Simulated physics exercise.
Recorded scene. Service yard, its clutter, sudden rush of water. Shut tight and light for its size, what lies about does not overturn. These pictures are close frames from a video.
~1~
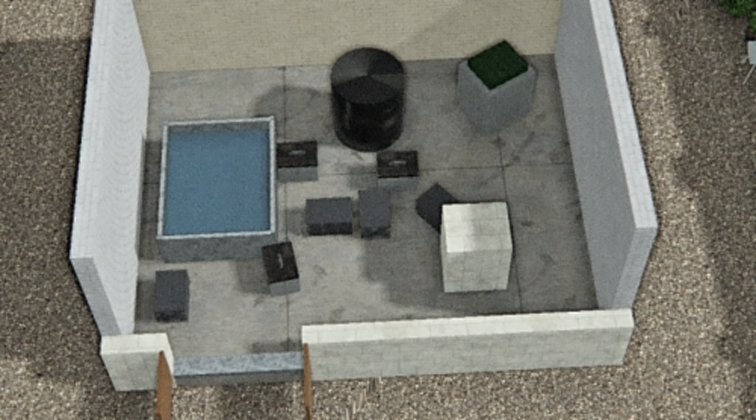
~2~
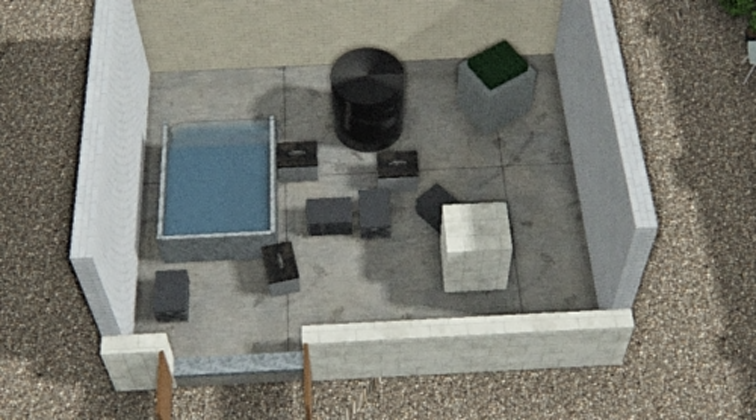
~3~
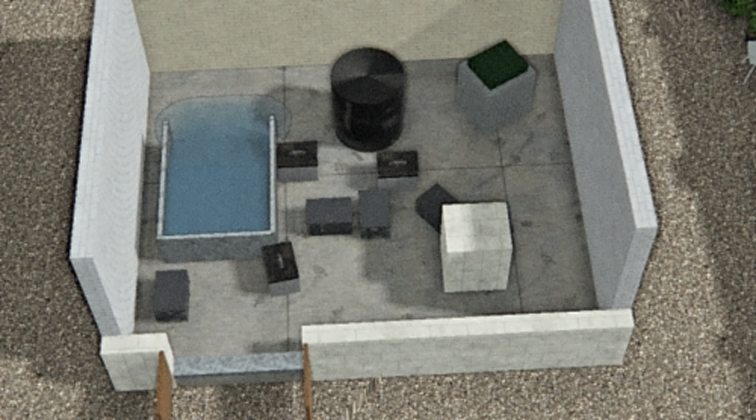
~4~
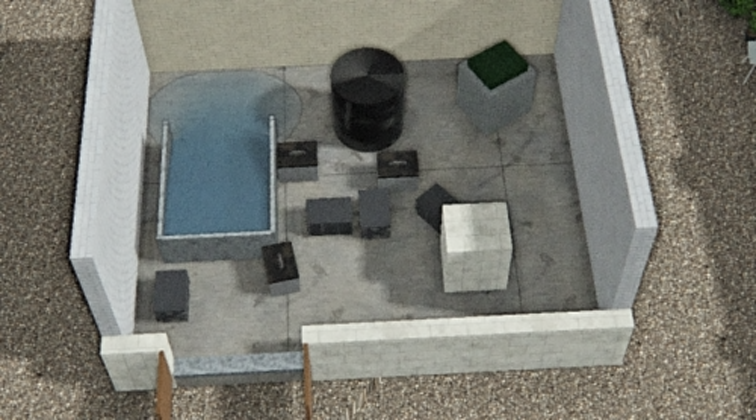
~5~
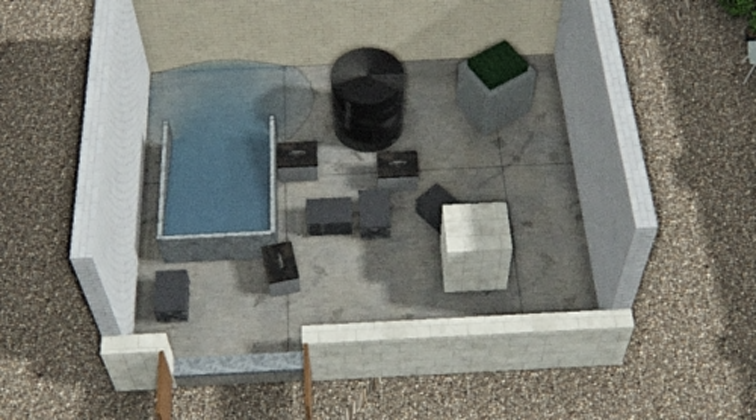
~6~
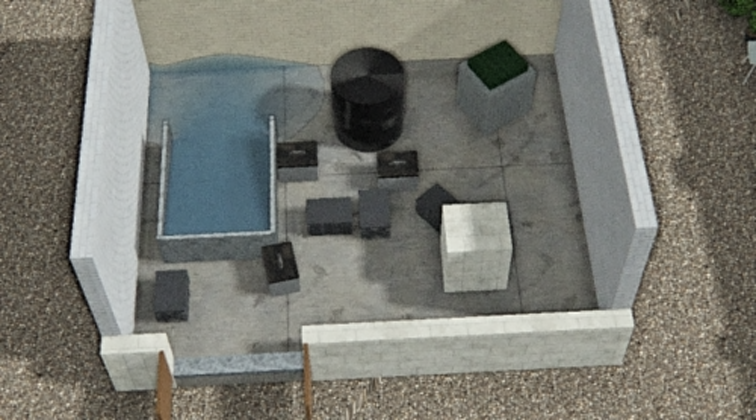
Water burst from the back of a raised blue tank in a walled yard, spreading across the concrete to the back wall and toward a black barrel, while the dark crates stayed put.
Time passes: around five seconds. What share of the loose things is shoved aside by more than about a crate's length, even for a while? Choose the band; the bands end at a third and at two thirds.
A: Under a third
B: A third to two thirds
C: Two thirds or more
Answer: A.
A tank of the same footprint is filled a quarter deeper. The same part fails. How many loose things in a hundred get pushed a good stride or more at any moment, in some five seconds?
30 per cent or so.
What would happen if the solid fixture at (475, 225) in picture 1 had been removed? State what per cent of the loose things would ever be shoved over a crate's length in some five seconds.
Near 0 percent.
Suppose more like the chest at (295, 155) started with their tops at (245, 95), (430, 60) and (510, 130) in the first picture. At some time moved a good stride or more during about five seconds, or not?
Results - 1: Ends up far away; 2: Ends up far away; 3: Doesn't go far.
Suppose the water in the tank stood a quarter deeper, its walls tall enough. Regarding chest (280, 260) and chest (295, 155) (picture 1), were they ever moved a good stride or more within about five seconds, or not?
Order as asked - never got there, carried at least that far.
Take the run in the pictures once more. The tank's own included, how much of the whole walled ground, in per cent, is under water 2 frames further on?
Something close to 20 per cent.
A moment on, 0 of 7 are well off their spots; 0 afloat.
Next, 0 of 7 are well off their spots; 0 afloat.
Later, 0 of 7 are well off their spots; 0 afloat.
In the end, 0 of 7 are well off their spots, and 0 have been at some point; 1 afloat.
